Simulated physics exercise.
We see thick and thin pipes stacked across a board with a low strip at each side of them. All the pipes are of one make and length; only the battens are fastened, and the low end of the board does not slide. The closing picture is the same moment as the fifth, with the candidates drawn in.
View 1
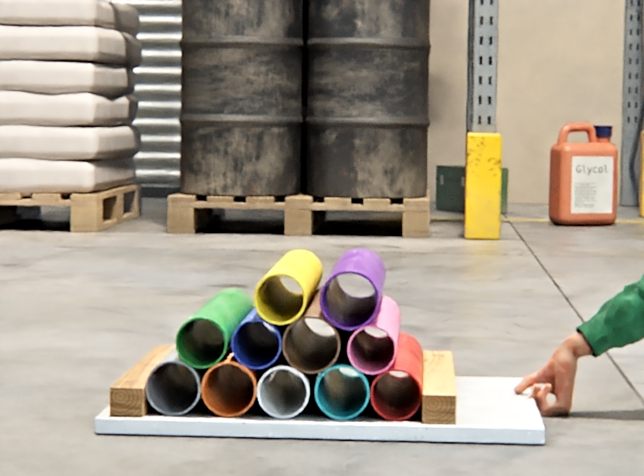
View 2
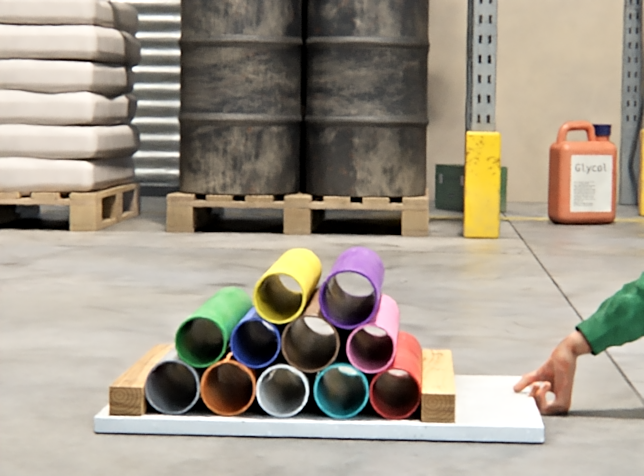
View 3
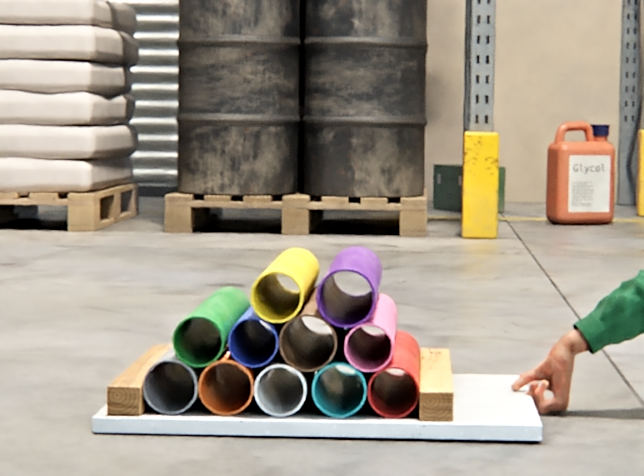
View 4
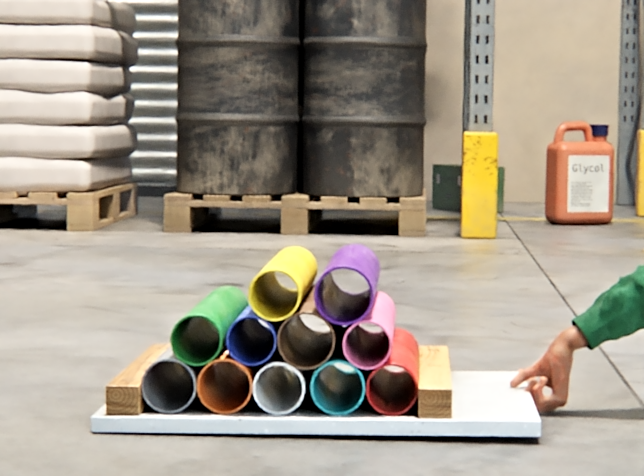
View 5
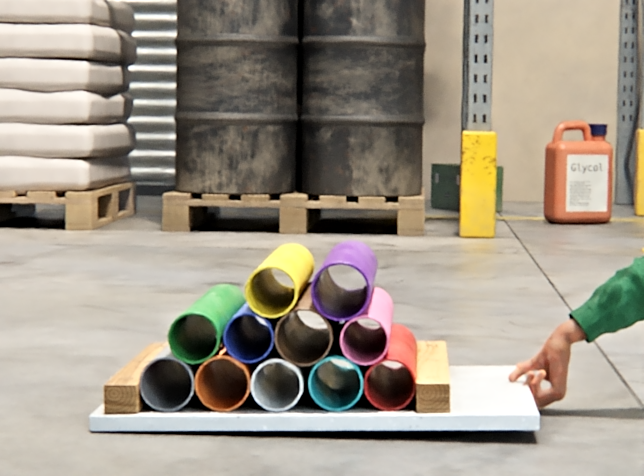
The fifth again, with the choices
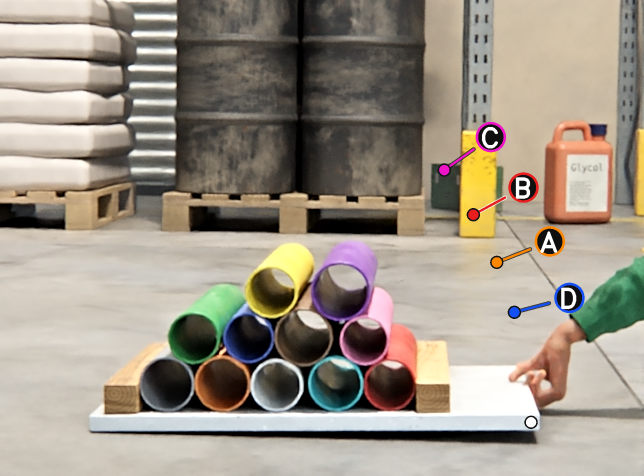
A hand slightly lifts the right end of a white board carrying stacked colourful pipes.
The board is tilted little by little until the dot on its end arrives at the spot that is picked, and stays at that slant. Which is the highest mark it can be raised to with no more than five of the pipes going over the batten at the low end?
The last mark within the limit is B.
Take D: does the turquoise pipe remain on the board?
Yes, with D.
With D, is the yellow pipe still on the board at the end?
The yellow pipe: Yes.
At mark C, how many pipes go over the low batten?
With C, six.
On the marked copy, A at (497, 263); B at (473, 215); C at (444, 170); D at (515, 312); the white dot at (531, 422).
Following B. Soon after the start, board at 17°.
Later, board at 30°.
In the end, board at 30°, five over the low batten.
As for the rest, A none over the low batten; C six over the low batten; D none over the low batten.
